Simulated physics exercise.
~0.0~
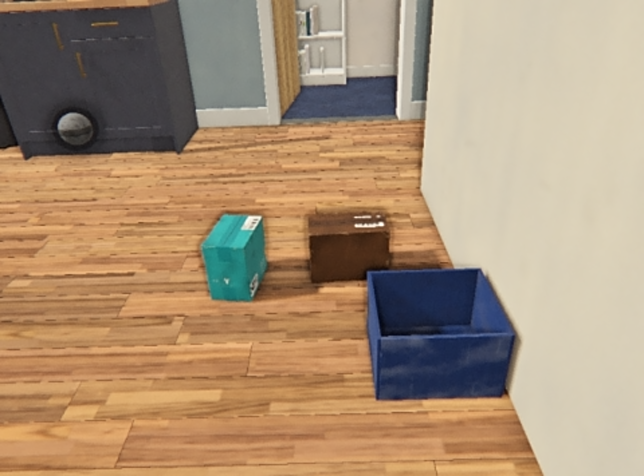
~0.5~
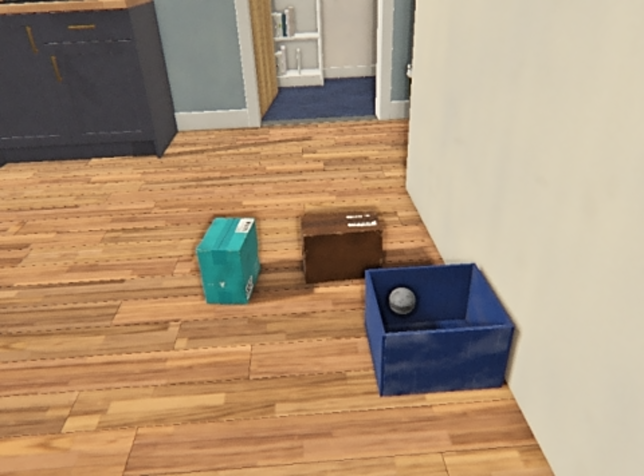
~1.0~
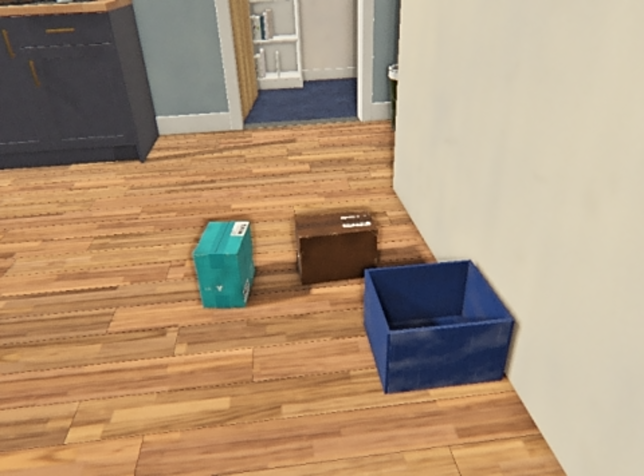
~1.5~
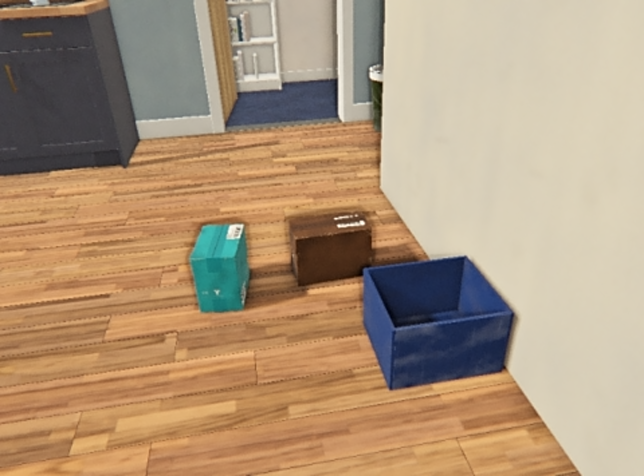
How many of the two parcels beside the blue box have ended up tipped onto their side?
None of them. The turquoise parcel and the brown parcel both stay standing where they were.
